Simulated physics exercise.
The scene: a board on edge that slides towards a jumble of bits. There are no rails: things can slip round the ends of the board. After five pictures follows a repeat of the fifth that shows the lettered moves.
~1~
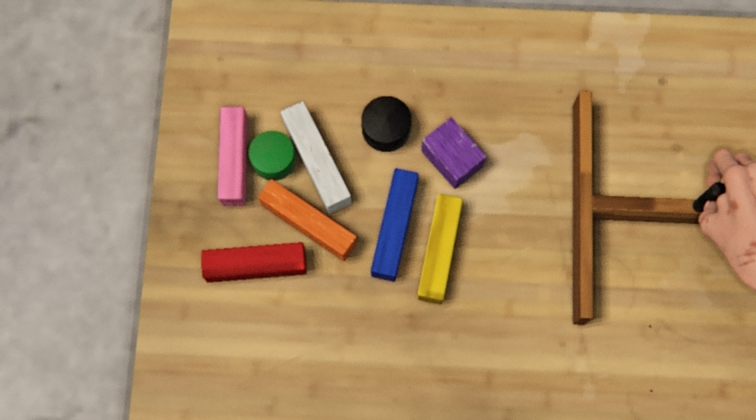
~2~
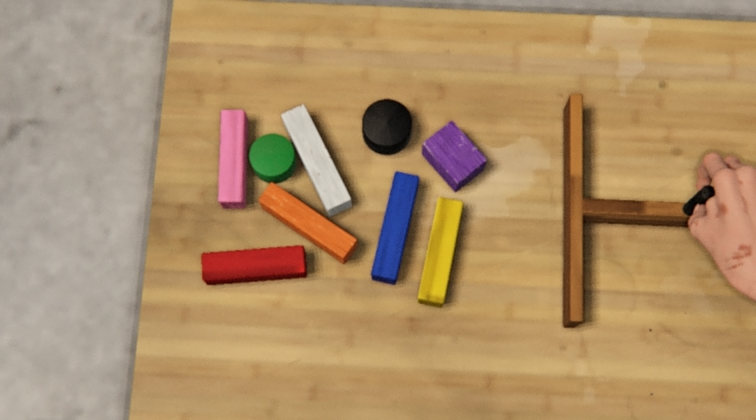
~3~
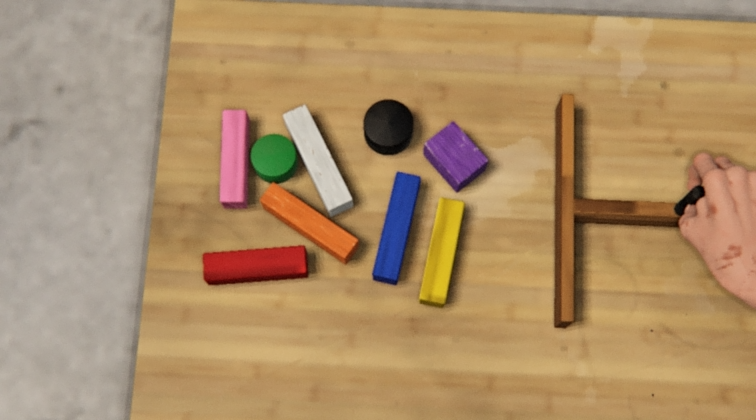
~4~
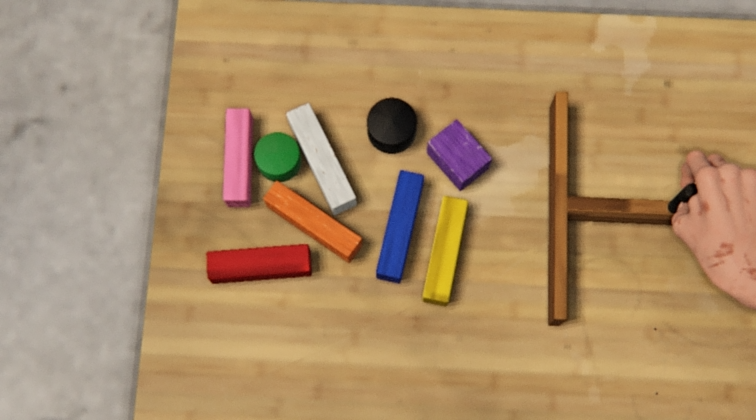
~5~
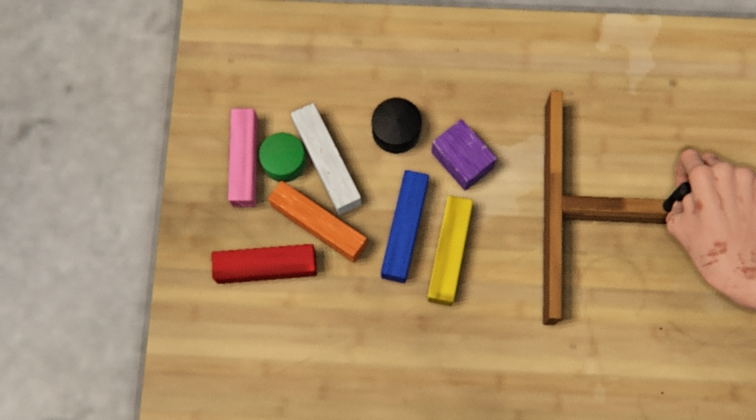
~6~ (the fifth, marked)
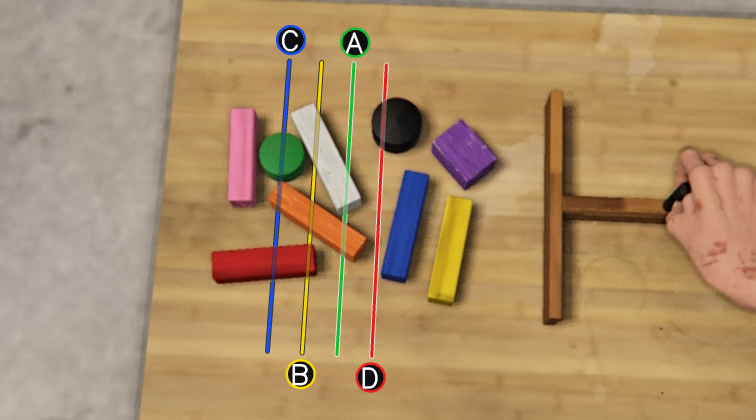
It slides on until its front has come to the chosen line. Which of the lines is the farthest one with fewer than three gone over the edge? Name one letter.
No farther than C.
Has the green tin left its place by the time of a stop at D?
Yes.
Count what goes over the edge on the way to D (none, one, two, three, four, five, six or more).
In all, none.
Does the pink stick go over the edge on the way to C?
By then, yes.
On the marked copy, A at (346, 204); B at (312, 202); C at (279, 201); D at (379, 205).
Following C. Soon after the start, board (456, 197); black tin (379, 114); purple block (419, 149).
Later, board (356, 193); pink stick (209, 154); green tin (246, 154).
In the end, board (280, 189); pink stick over the edge; green tin (173, 148); one fallen.
As for the rest, A is within the limit but short; B is within the limit but short; D is within the limit but short.
